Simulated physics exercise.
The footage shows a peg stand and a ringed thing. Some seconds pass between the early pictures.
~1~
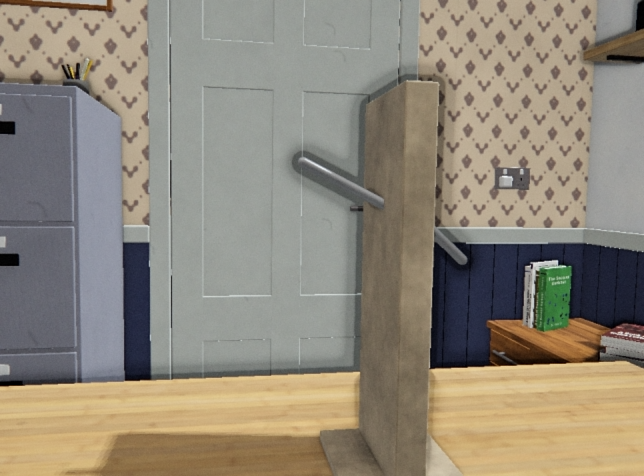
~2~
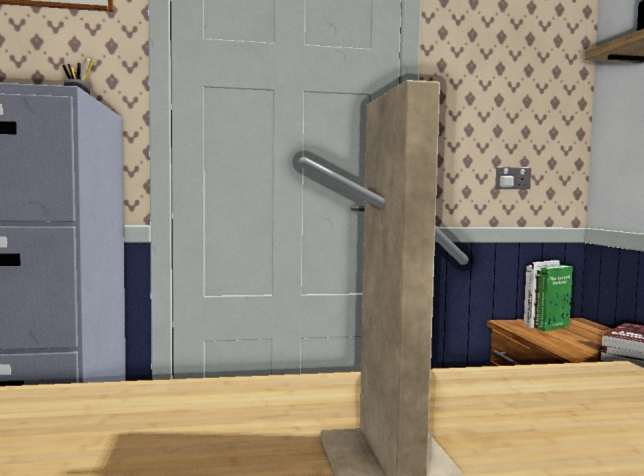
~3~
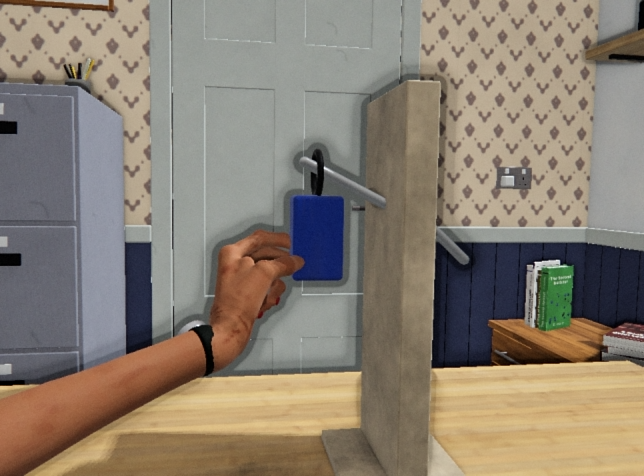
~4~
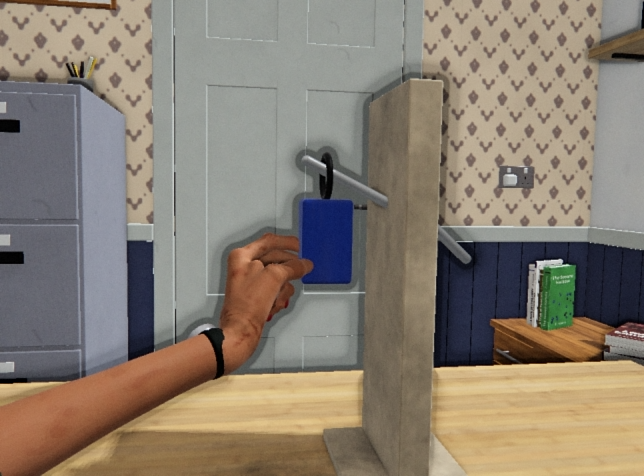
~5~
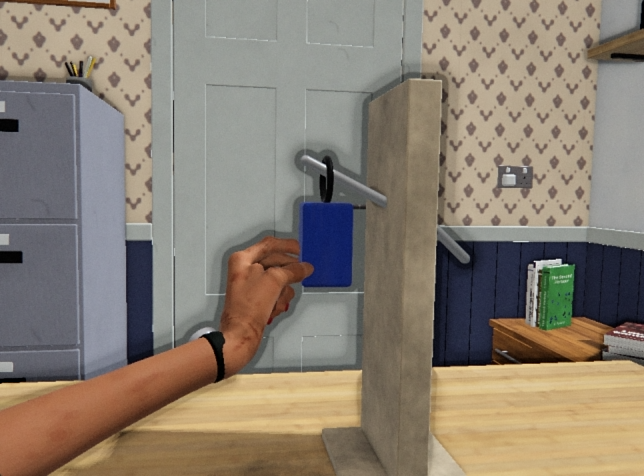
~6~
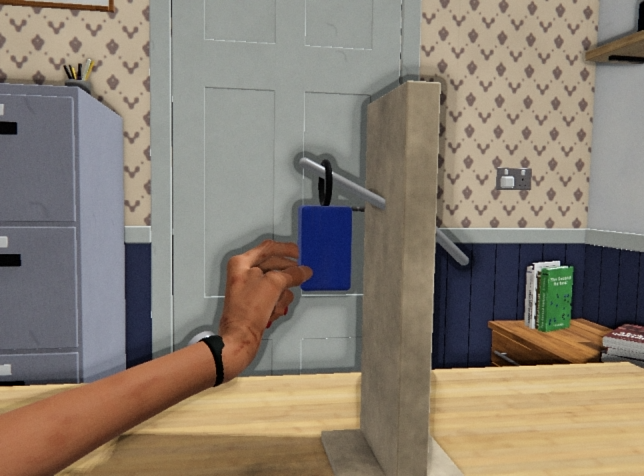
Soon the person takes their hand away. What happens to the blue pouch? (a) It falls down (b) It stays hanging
It stays hanging (b).
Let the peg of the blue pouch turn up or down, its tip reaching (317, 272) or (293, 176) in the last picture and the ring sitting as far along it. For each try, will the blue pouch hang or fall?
At the first spot it tumbles off; at the second it stays put.
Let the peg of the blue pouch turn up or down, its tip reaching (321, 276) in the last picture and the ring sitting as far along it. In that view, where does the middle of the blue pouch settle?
Close to (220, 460).
Then, 0.26 s after the last picture, blue pouch moving near (333, 230).
Then, 0.54 s after the last picture, blue pouch tipped 5° from how it was near (357, 243).
At rest, the blue pouch stays on its peg, near (357, 244).
